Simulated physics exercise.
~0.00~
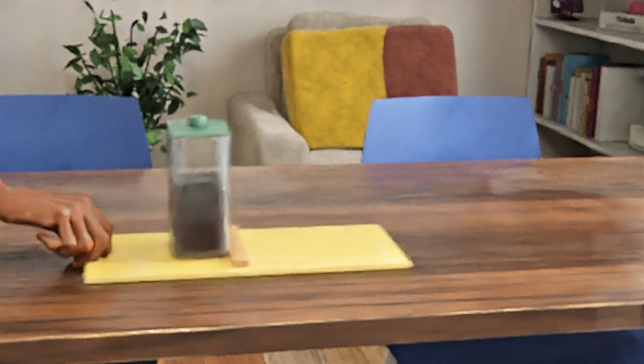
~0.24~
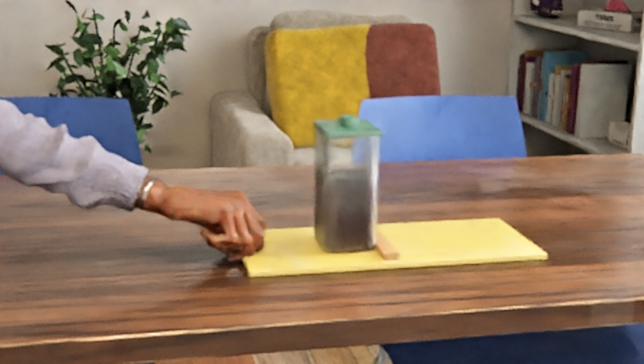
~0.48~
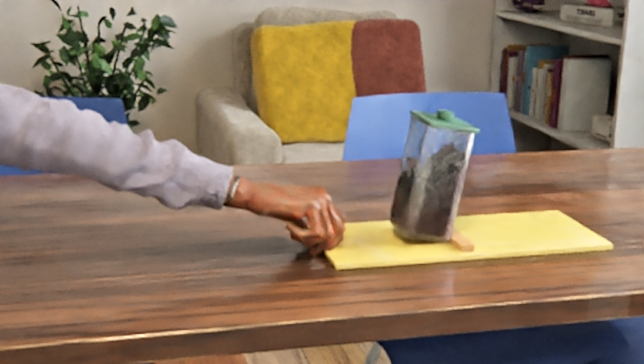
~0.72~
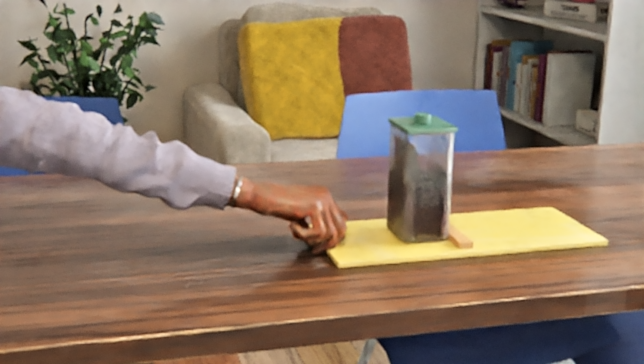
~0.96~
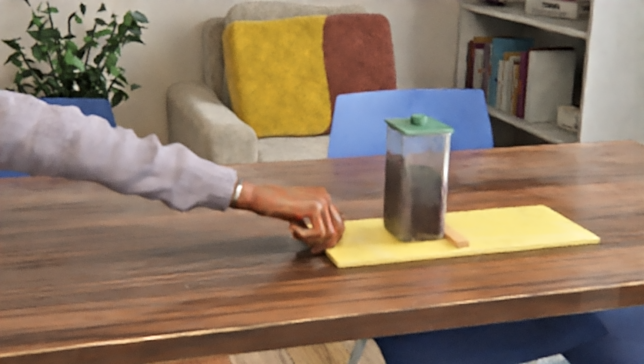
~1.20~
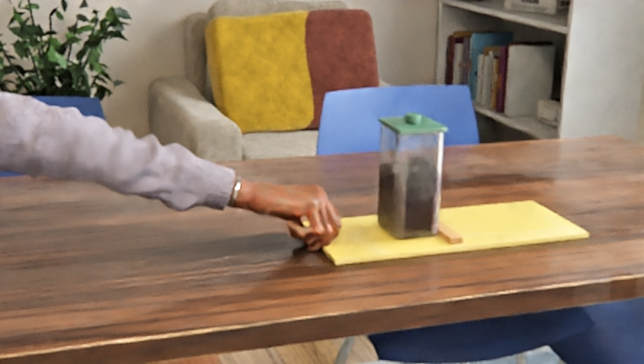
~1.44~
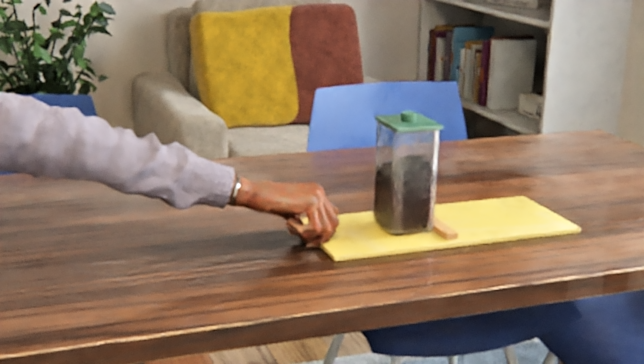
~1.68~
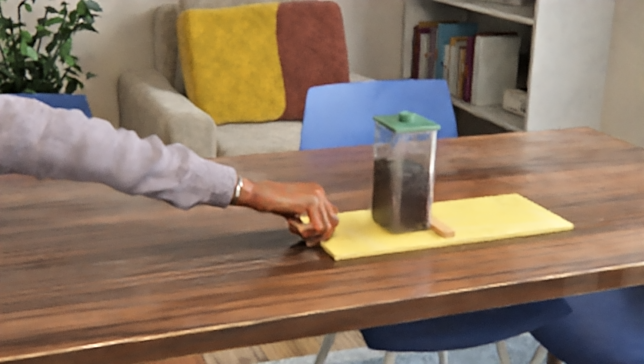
A canister on a yellow board slides right, tips briefly at the stop, and settles upright.
